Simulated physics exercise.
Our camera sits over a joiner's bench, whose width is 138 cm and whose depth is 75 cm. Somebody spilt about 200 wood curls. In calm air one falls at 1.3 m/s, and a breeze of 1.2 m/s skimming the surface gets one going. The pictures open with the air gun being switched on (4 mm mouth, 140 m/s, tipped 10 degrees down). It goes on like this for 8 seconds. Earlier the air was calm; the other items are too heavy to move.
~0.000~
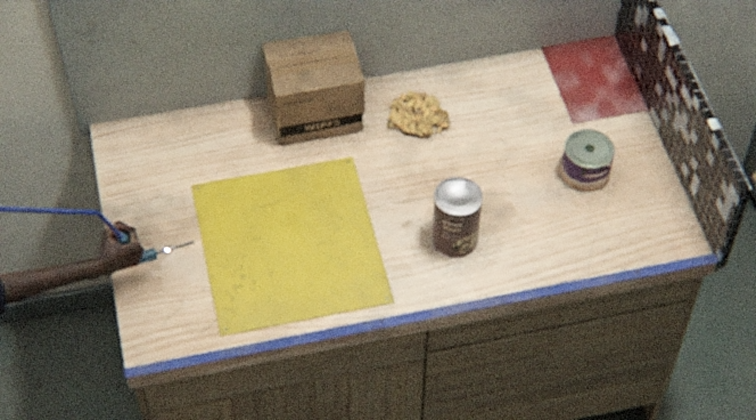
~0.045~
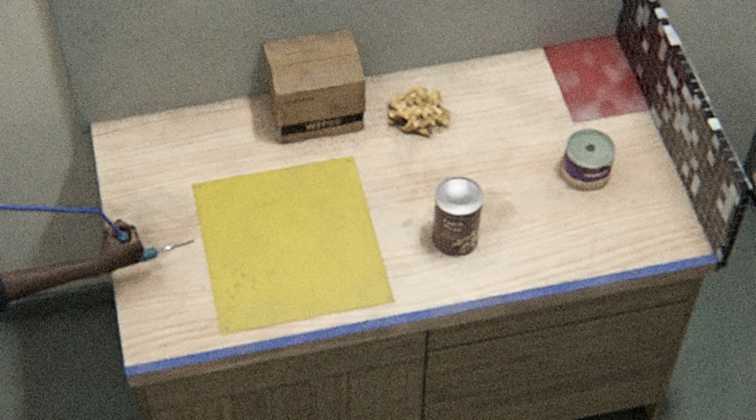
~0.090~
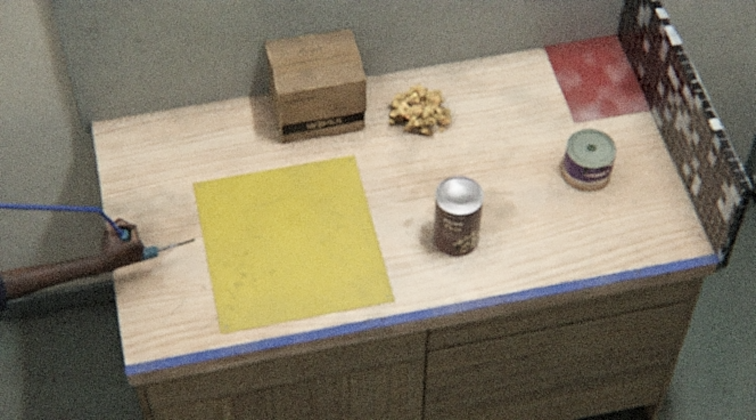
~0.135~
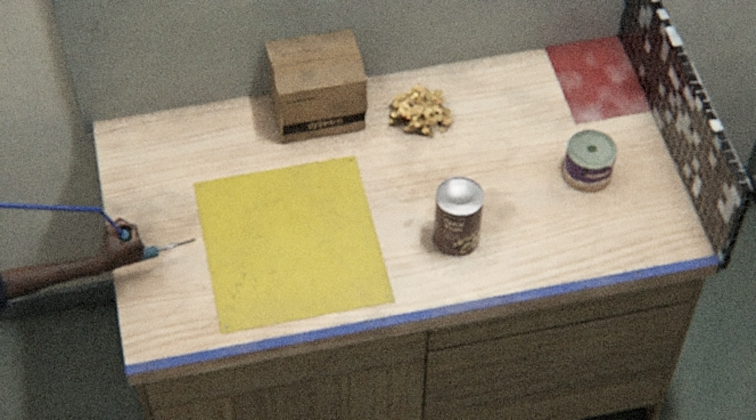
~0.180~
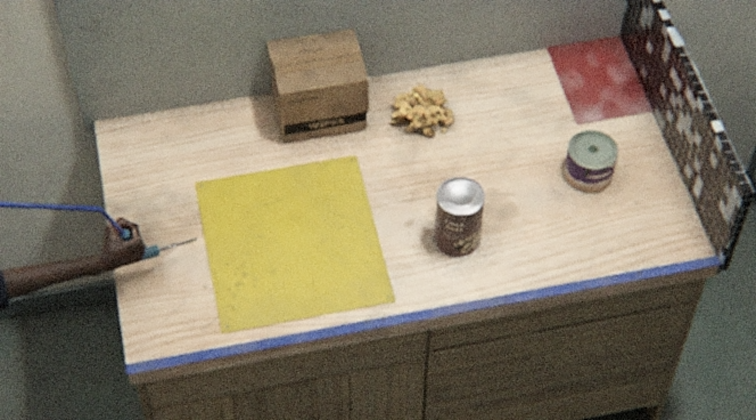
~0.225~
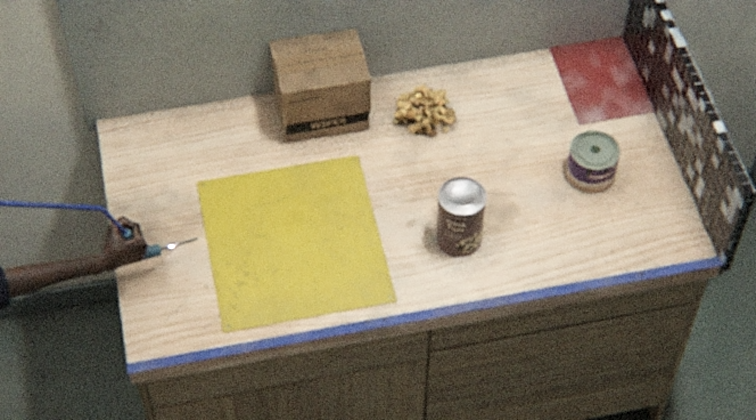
A hand holding an air gun at the left of a joiner's bench, the wood curls beside the box lying still.
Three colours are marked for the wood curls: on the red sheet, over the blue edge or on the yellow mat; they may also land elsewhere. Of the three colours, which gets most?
It is red that takes the most.
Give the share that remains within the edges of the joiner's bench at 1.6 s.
Estimate: Around 100 percent.
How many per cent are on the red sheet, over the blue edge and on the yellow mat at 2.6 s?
Roughly 30 % red, 0 % blue and 0 % yellow.
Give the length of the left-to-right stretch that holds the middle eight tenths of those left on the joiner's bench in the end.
Around 10 centimetres from left to right.
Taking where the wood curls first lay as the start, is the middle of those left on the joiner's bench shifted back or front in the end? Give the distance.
Towards the back, some 15 cm.
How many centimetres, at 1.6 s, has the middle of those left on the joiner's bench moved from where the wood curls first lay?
Centre offset: Approx. 55 cm.
After 1.6 s the count stands so, 0 % are over the blue edge, 32 % on the red sheet and 0 % on the yellow mat; the middle of those still in play is near (609, 16).
After 2.6 s the count stands so, 0 % are over the blue edge, 34 % on the red sheet and 0 % on the yellow mat; the middle of those still in play is near (616, 14).
After 4.4 s the count stands so, 0 % are over the blue edge, 34 % on the red sheet and 0 % on the yellow mat; the middle of those still in play is near (616, 15).
After 8.0 s, at the end, 0 % are over the blue edge, 30 % on the red sheet and 0 % on the yellow mat; the middle of those still in play is near (619, 11).
